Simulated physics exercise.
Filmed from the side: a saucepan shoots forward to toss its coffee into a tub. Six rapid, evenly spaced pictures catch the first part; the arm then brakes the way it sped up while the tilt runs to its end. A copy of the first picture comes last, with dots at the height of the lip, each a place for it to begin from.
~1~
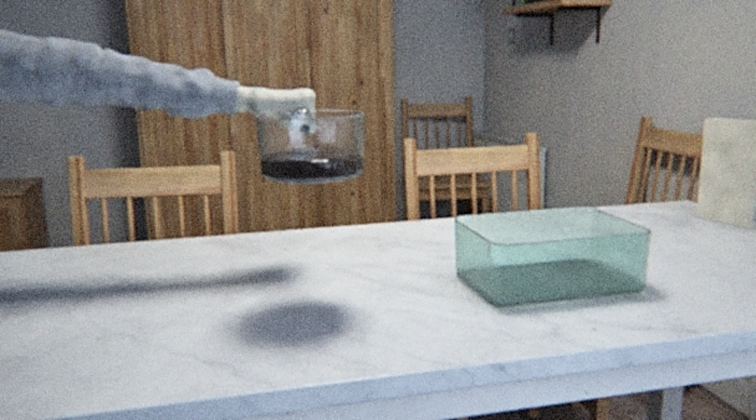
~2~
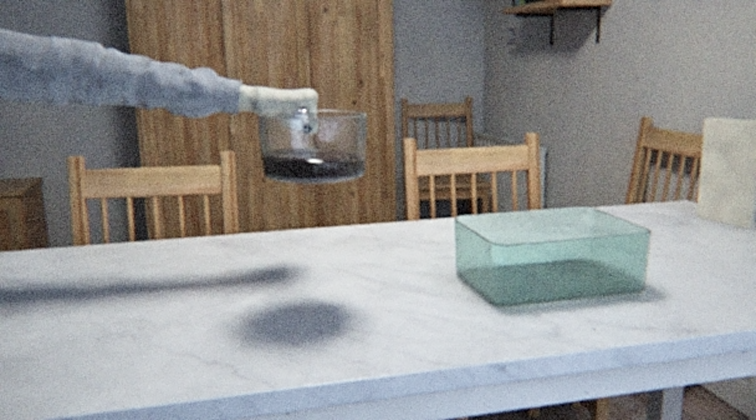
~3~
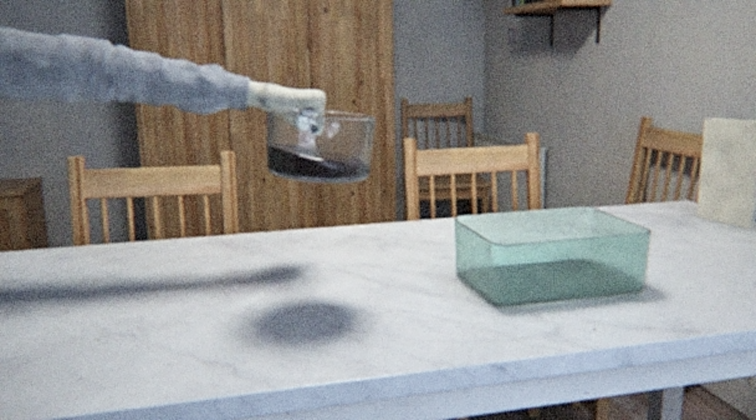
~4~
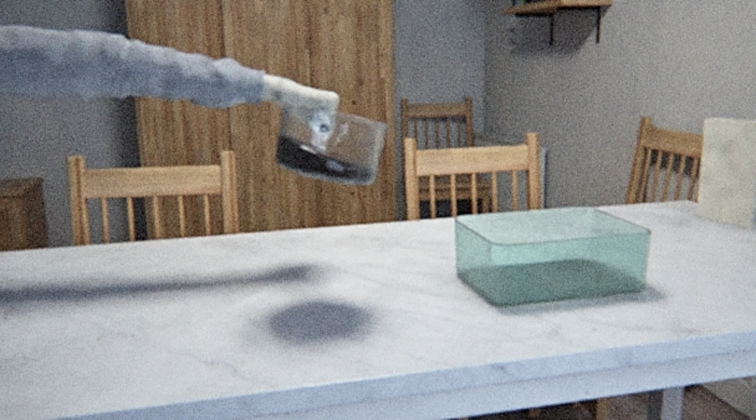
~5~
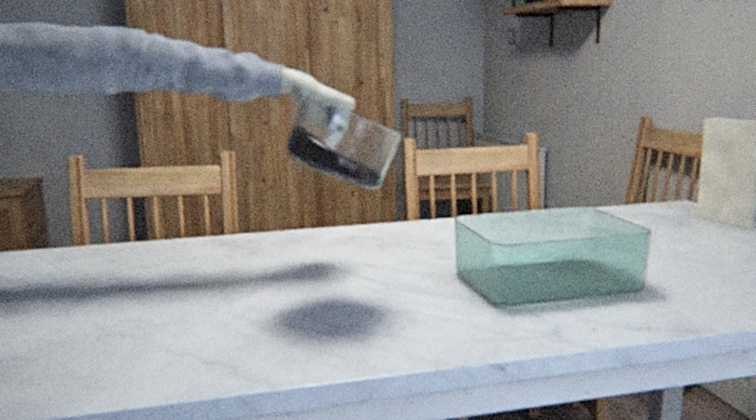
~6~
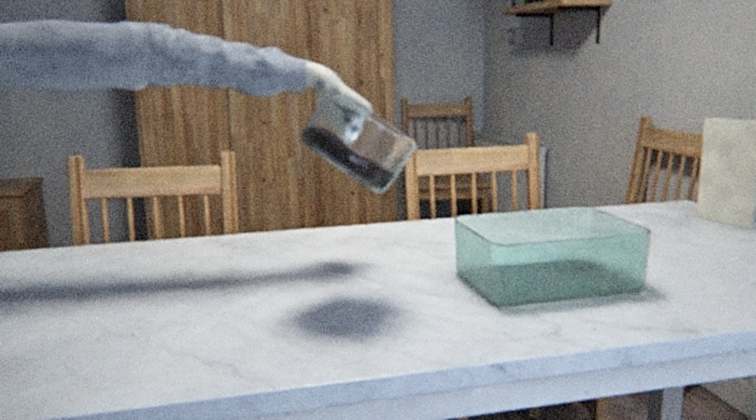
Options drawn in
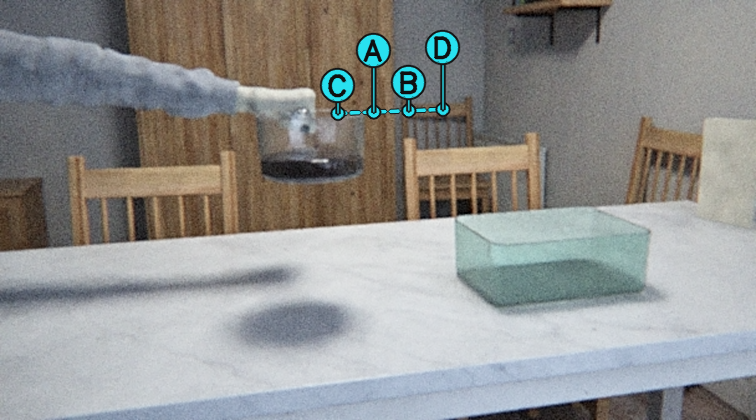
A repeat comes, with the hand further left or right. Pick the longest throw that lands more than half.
Go for C.
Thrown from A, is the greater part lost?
No.
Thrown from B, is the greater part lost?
No, that is safe.
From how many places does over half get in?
All of them.
In cyan, A at (373, 112); B at (408, 110); C at (337, 113); D at (442, 109).
Choosing A, about 76 % lands in the tub, 5 % falls short and 19 % goes beside or beyond.
Choosing B, about 81 % lands in the tub, 9 % falls short and 10 % goes beside or beyond.
Choosing C, about 66 % lands in the tub, 20 % falls short and 15 % goes beside or beyond.
Choosing D, about 90 % lands in the tub, 7 % falls short.
